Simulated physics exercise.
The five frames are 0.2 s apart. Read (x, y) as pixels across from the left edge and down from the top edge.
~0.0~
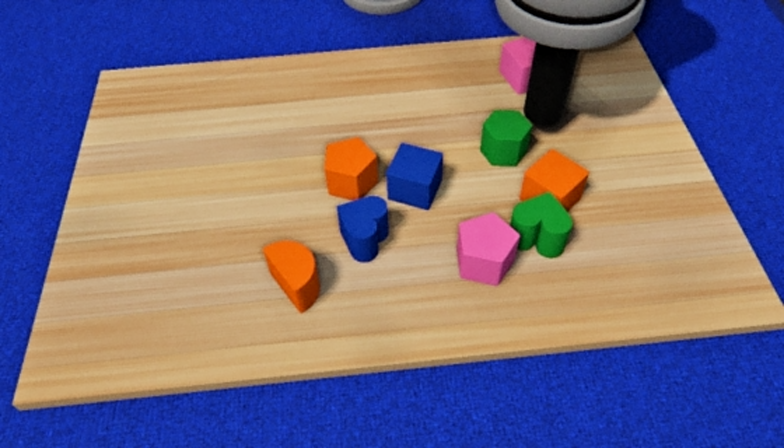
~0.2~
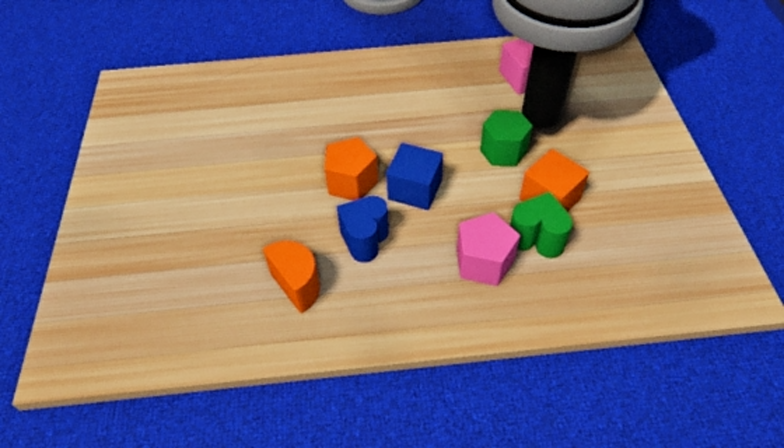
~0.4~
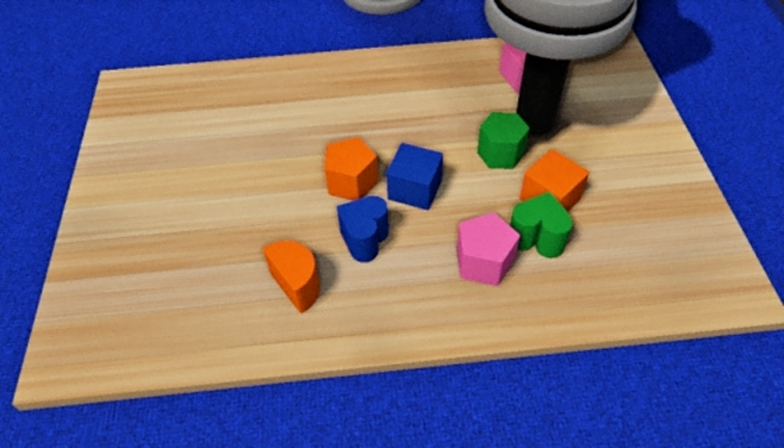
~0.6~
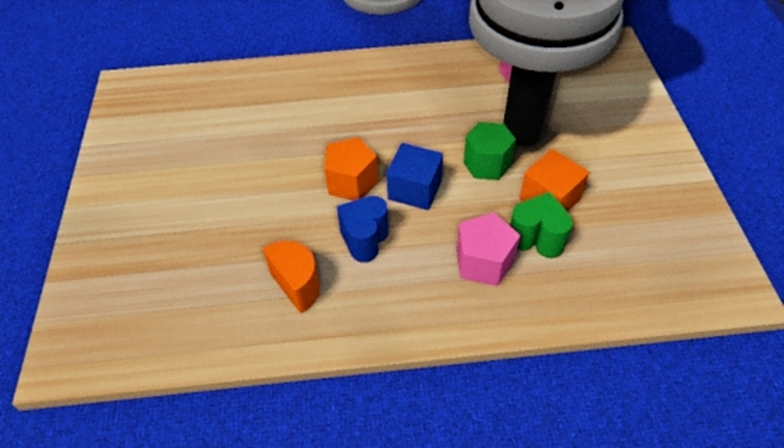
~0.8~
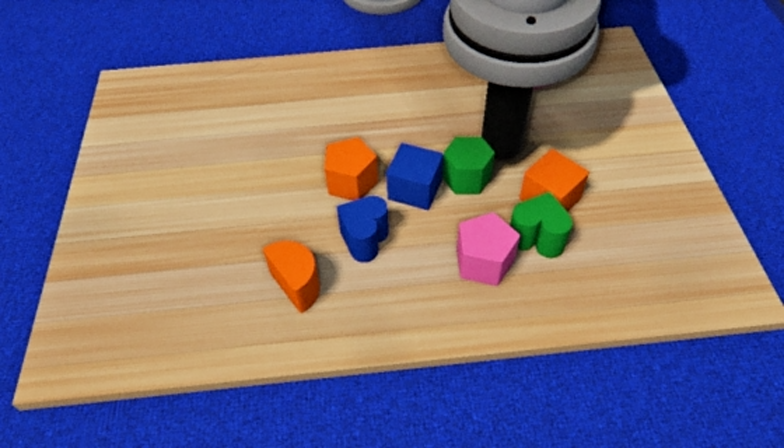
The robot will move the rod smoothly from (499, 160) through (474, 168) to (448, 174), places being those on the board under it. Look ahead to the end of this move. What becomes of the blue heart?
It gets pushed out of place.
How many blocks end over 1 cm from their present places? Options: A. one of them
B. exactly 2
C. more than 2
C (more than 2)
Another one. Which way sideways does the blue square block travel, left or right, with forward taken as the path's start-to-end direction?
Seen from start to end, it moves left.
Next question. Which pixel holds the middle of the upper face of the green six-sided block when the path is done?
By then it is at (428, 176).
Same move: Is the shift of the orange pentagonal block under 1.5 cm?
Yes, that is how it ends up.
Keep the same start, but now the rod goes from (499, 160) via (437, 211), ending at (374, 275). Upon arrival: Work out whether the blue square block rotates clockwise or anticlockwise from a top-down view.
Looking down on the board, it turns clockwise.
On the path given first. Halfway along, rod (476, 153); blue square block (390, 173); green six-sided block (446, 163).
At the end, rod (449, 159); orange pentagonal block (345, 155); blue heart (347, 225); blue square block (377, 184), turned 40° clockwise; green six-sided block (428, 176), turned 45° anticlockwise.
